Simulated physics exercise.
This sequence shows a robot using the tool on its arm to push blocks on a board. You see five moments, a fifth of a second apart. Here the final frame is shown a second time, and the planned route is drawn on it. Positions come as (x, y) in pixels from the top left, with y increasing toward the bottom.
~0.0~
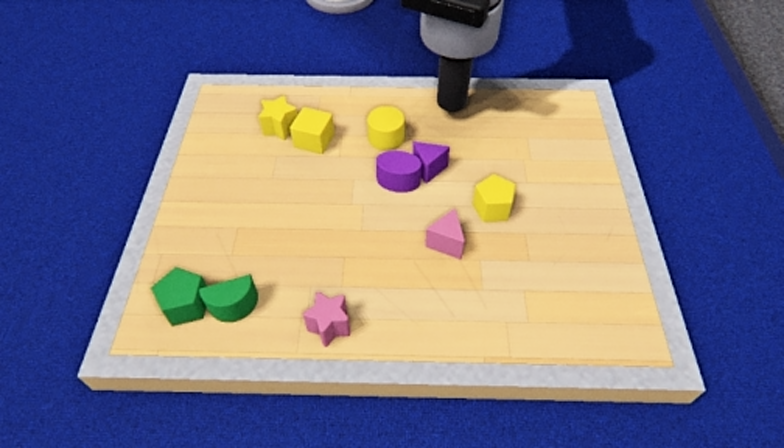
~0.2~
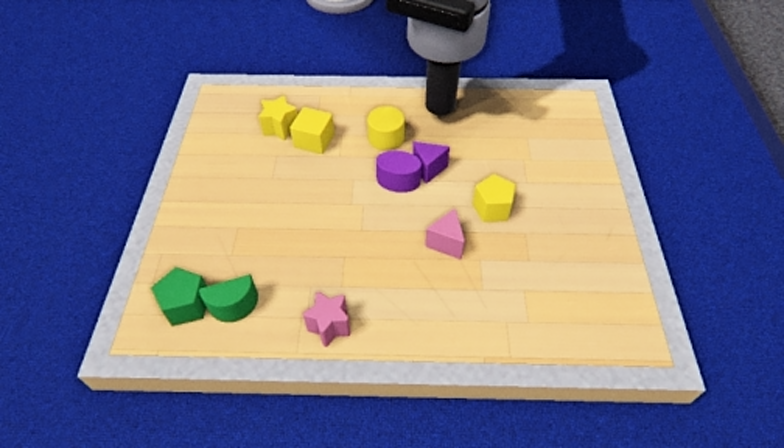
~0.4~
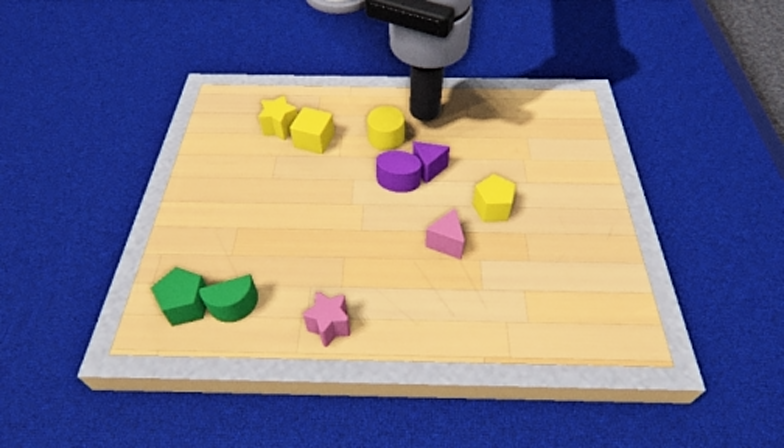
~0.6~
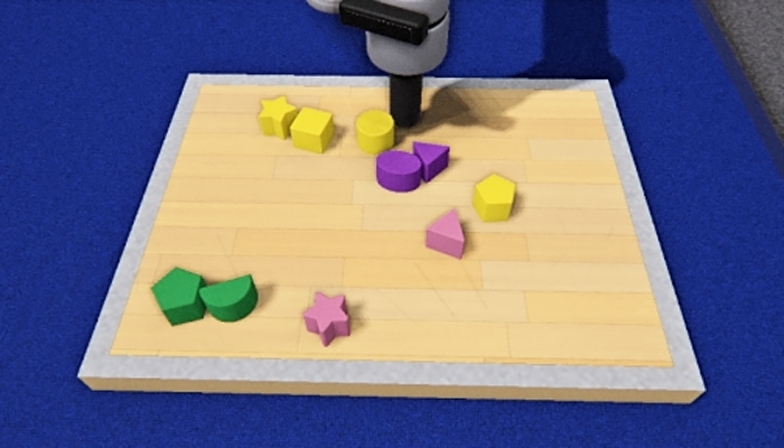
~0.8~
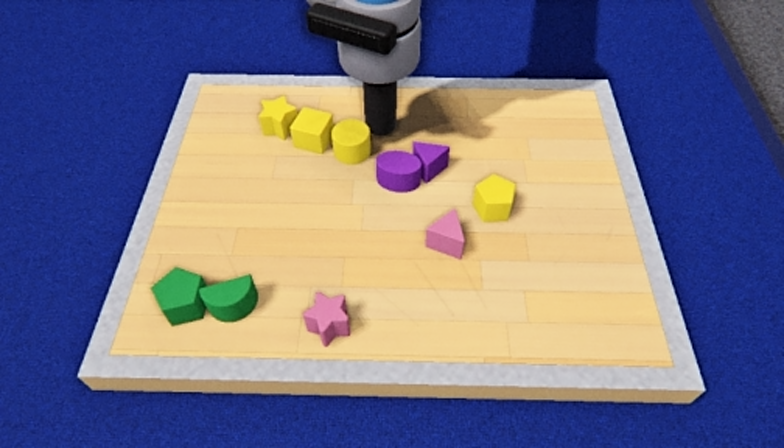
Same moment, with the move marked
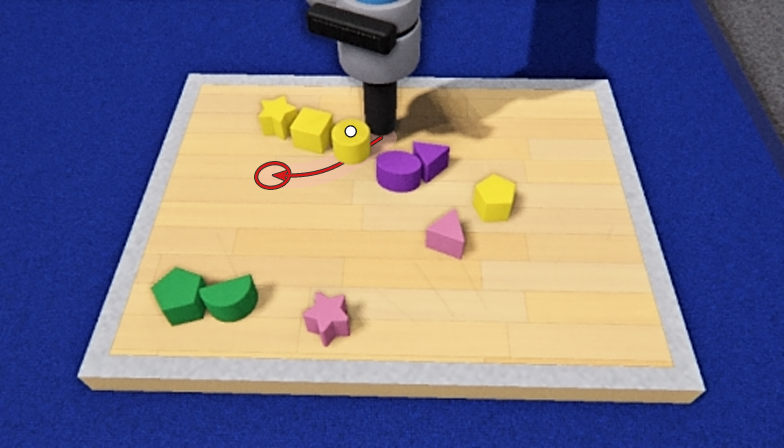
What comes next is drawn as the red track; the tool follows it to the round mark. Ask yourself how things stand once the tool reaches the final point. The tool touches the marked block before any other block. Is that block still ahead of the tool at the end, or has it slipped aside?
Prediction: Still leading.
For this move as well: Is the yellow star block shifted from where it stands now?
No, it doesn't check out.
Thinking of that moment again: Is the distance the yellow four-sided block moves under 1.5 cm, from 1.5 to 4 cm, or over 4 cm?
The block shifts less than 1.5 cm.
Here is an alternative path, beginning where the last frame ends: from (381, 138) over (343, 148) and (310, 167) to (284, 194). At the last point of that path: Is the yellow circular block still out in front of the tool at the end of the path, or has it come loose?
The tool keeps it before itself.
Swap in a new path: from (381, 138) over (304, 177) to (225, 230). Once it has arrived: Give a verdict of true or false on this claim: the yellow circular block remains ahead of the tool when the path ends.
This is true.
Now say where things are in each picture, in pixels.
Tip of the tool (452, 103), middles of tops, yellow star block (276, 108), yellow four-sided block (311, 120), yellow circular block (386, 118), purple oval block (399, 161), in the first frame.
Tool (440, 107), nothing pushed, in the second frame.
Tool (425, 112), nothing pushed, in the third frame.
Tool (405, 118), yellow circular block (375, 122), in the fourth frame.
Tool (381, 126), yellow star block (276, 108), yellow four-sided block (311, 120), yellow circular block (351, 131), purple oval block (399, 161), in the fifth frame.
The line goes from (381, 138) via (351, 157) and (315, 173), ending at (273, 175); the dot is on the yellow circular block.
On the path given first. One third of the way, tool (350, 146); yellow four-sided block (307, 121), turned 20° clockwise; yellow circular block (316, 149).
Two thirds of the way, tool (312, 162); yellow four-sided block (307, 121), turned 20° clockwise; yellow circular block (275, 163).
At the end, tool (270, 164); yellow star block unmoved; yellow four-sided block (307, 121), turned 20° clockwise; yellow circular block (234, 171); purple oval block unmoved.
